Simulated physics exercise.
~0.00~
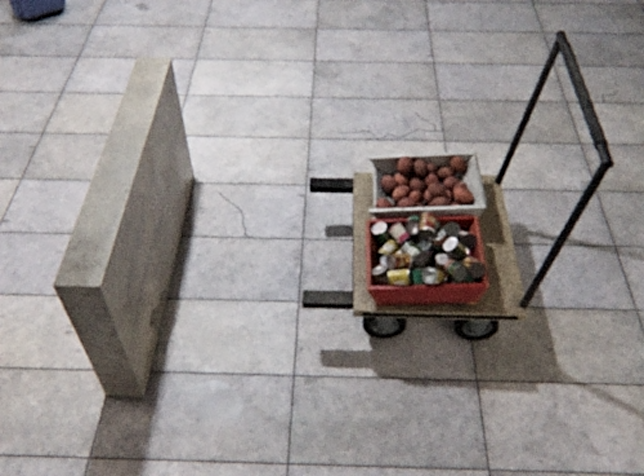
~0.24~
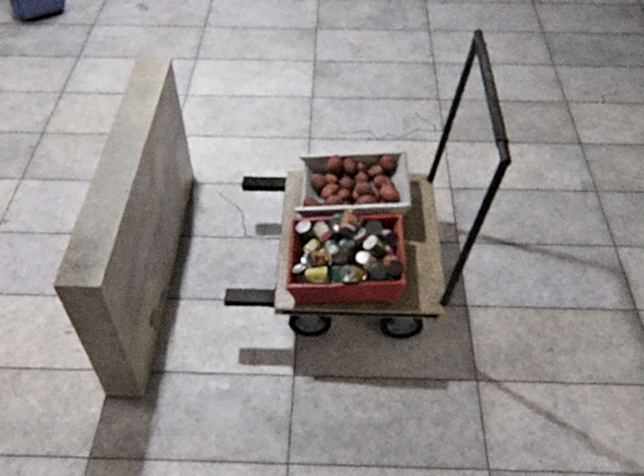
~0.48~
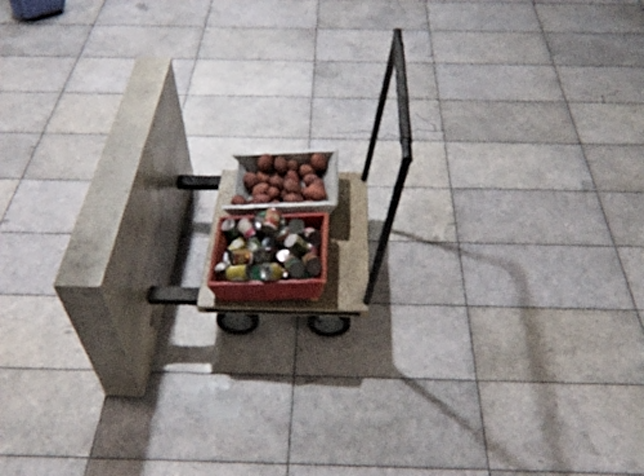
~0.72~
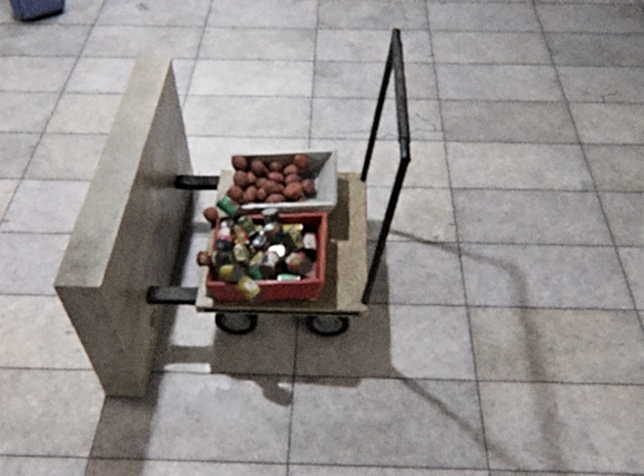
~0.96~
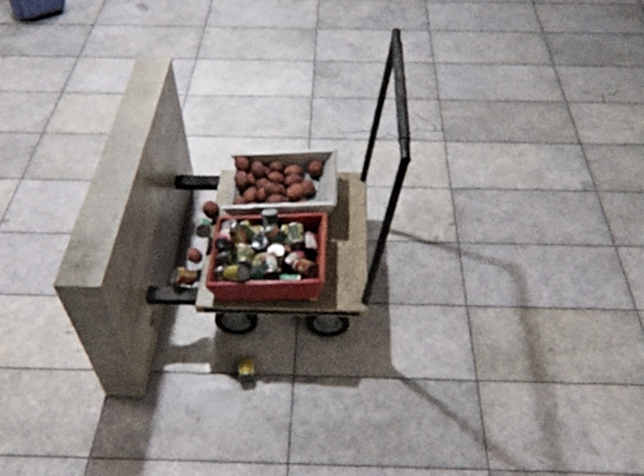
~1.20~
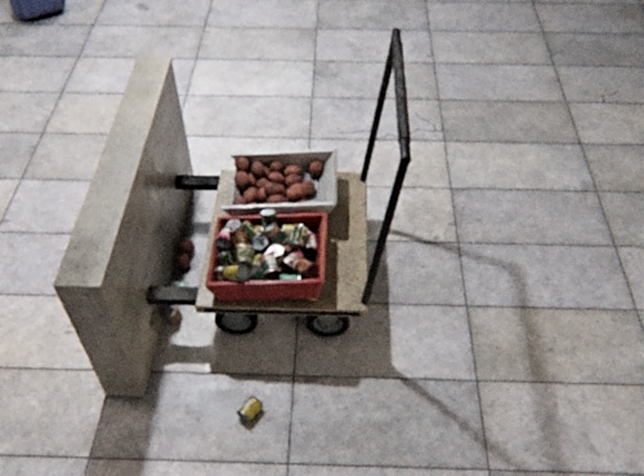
A trolley carrying a red tote of small tins and a white tote of red potatoes rolled left until its buffers hit a wall and it stopped dead. A few pieces spilled over, leaving one tin on the floor in front and potatoes by the wall.
